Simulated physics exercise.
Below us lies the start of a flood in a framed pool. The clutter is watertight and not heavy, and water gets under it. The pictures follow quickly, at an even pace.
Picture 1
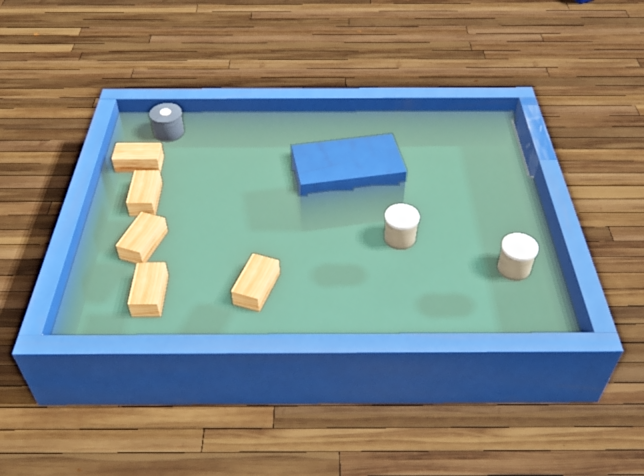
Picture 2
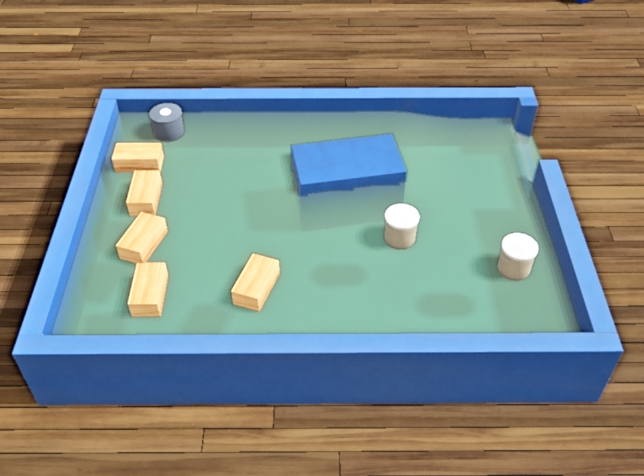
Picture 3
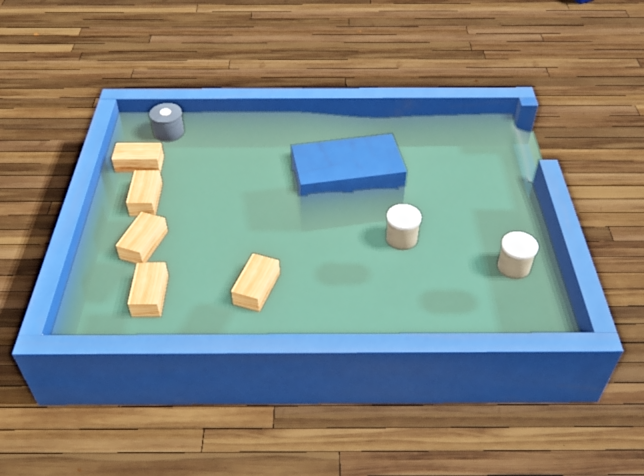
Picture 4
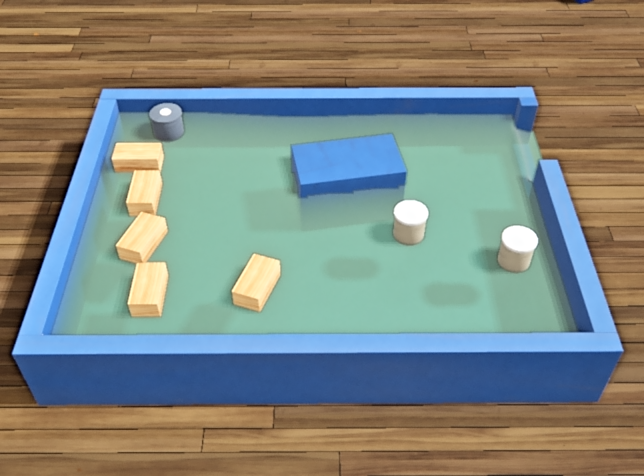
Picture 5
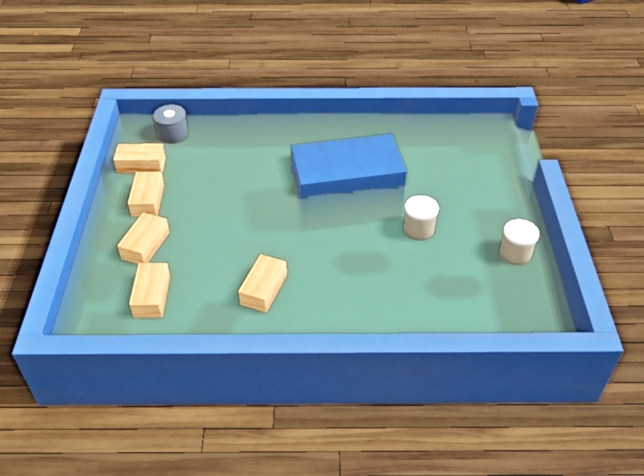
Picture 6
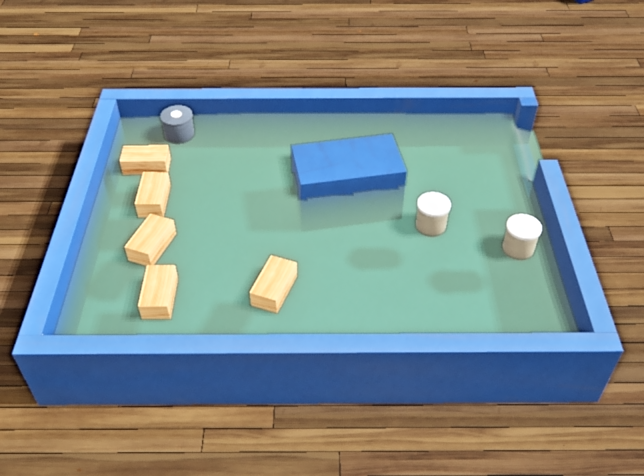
In a blue-framed pool of shallow green water on a wooden floor, a section of the right wall disappears, leaving a gap near the back corner. The two white pails then drift slightly right and toward the back, and afterward the wooden blocks and gray cylinder at left shift slightly right.
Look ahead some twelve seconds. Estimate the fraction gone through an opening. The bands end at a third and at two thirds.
That comes to less than a third.
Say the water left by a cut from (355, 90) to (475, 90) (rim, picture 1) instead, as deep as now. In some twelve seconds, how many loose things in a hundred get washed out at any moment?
About 20 per cent.
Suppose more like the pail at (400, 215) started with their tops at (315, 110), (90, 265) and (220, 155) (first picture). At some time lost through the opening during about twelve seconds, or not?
As listed: Through, inside, still in.
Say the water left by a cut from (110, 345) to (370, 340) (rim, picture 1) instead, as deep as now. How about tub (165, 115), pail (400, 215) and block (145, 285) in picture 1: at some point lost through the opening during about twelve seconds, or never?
In turn: No, yes, gone.
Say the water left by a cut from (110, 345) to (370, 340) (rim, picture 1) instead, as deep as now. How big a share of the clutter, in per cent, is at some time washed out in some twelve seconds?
Close to 60 %.
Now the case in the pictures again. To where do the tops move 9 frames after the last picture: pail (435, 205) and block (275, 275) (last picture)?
Around (497, 152) and (306, 279).
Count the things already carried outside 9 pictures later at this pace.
0 of them.
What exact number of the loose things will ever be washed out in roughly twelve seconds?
1 of them.
A moment on, 0 of 8 are out; 8 afloat.
Next, 0 of 8 are out; 8 afloat.
Later, 1 of 8 are out; 7 afloat.
In the end, 1 of 8 are out; 7 afloat.
